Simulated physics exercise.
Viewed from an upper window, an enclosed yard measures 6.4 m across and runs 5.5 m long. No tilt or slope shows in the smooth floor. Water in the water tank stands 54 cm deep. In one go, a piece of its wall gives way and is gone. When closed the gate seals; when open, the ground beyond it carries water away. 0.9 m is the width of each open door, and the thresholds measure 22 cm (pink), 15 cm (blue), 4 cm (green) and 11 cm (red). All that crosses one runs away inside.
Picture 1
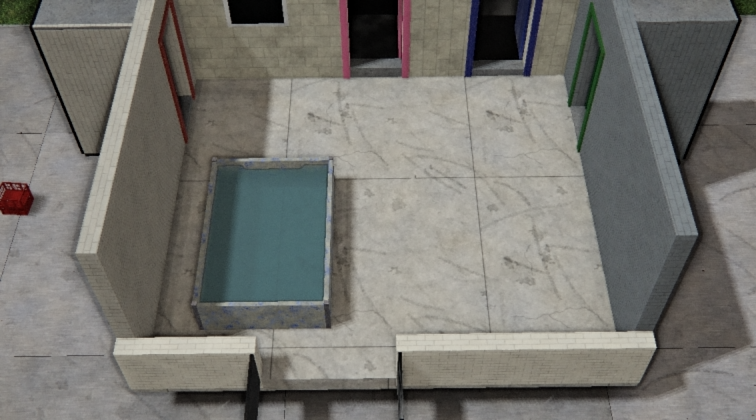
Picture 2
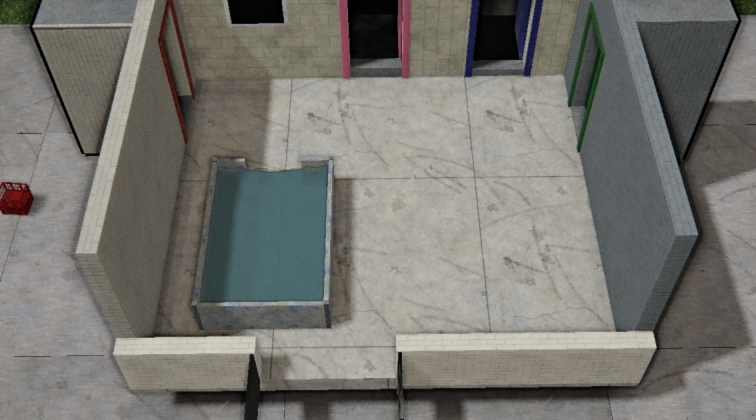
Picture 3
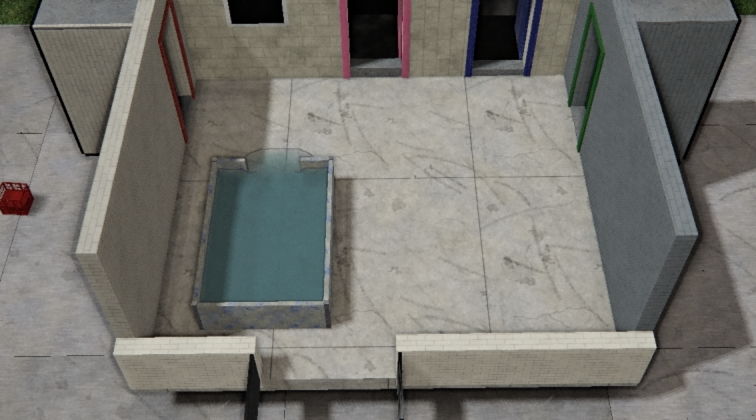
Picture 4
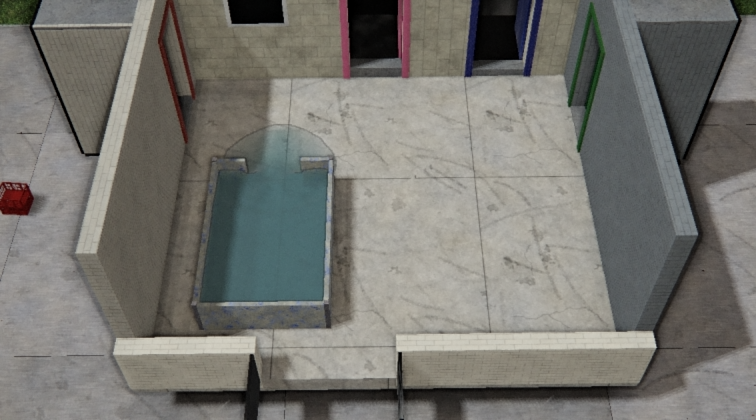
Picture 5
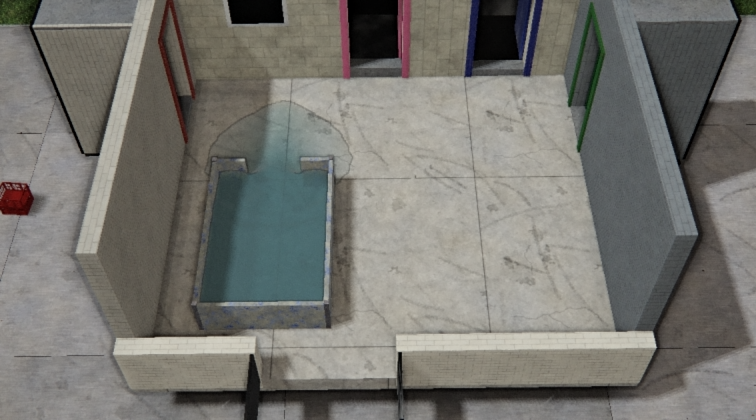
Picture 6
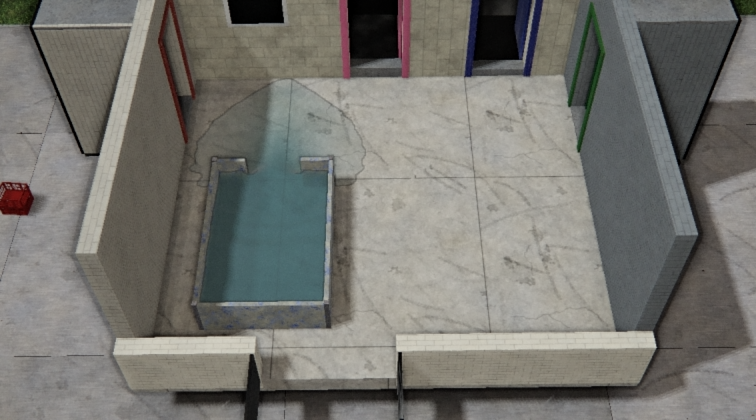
In an enclosed yard with a smooth stone floor, a piece of the water tank's far wall gave way, and water poured out through the gap, spreading across the floor in a widening fan.
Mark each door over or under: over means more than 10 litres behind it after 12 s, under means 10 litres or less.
Pink door under, blue door under, green door over, red door over.
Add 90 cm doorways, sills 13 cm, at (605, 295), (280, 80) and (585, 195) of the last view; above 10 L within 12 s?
So, in the order given, it's shy of the mark, then beyond the mark, then shy of the mark.
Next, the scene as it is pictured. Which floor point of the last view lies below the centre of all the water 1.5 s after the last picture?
The water's centre is around (277, 202).
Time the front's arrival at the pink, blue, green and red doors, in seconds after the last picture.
Arrival times: Pink 0.6 seconds, blue 1.6 seconds, green 2.6 seconds, red 0.3 seconds.
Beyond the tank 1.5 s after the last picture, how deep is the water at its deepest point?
Some 30 cm deep.
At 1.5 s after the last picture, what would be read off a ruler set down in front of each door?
You'd get pink at 17 cm, blue at 1 cm, green at 0 cm, and red at 15 cm.
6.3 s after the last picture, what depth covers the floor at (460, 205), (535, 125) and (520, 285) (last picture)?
Roughly 1, 9, 2 cm.
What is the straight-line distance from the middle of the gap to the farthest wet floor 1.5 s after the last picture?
Distance: Approx. 4.2 m.
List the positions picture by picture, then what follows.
The water tank at (268, 230) is whole and still, 54 cm deep, in the first frame.
Water pours out on the water tank's far side and has run 0.5 m, to a hidden place; typically 7 cm deep outside, 54 cm at the water tank's back, in the second frame.
The front is at (259, 154), 0.8 m from the gap on the water tank's far side; 0.7 m2 of floor is under water; 54 cm left at the back of the water tank, in the third frame.
The front is at (272, 130), 1.2 m from the gap on the water tank's far side; 1.5 m2 of floor is under water; 54 cm left at the back of the water tank, in the fourth frame.
Water pours out on the water tank's far side and has run 1.8 m, to (274, 106); typically 4 cm deep outside, 54 cm at the water tank's back, in the fifth frame.
Water pours out on the water tank's far side and has run 2.3 m, to (280, 84); typically 4 cm deep outside, 54 cm at the water tank's back, in the sixth frame.
Then, 0.7 s after the last picture water covers 20 % of the floor and is deepest (31 cm) near (271, 179); pink door 9 cm at the sill, 0 L in, blue door not reached, green door not reached, red door 8 cm at the sill, 0 L in.
Then, 1.5 s after the last picture water covers 25 % of the floor and is deepest (30 cm) near (238, 84); pink door 17 cm at the sill, 0 L in, blue door 1 cm at the sill, 0 L in, green door not reached, red door 15 cm at the sill, 1 L in.
Then, 2.8 s after the last picture water covers 35 % of the floor and is deepest (22 cm) near (196, 85); pink door 14 cm at the sill, 0 L in, blue door 5 cm at the sill, 0 L in, green door 6 cm at the sill, 0 L in, red door 17 cm at the sill, 29 L in.
Then, 6.3 s after the last picture water covers 70 % of the floor and is deepest (16 cm) near (207, 85); pink door 9 cm at the sill, 0 L in, blue door 5 cm at the sill, 0 L in, green door 11 cm at the sill, 78 L in, red door 10 cm at the sill, 50 L in.
Then, 11.3 s after the last picture water covers 95 % of the floor and is deepest (10 cm) near (149, 365); pink door 5 cm at the sill, 0 L in, blue door 6 cm at the sill, 0 L in, green door 8 cm at the sill, 153 L in, red door 7 cm at the sill, 51 L in.
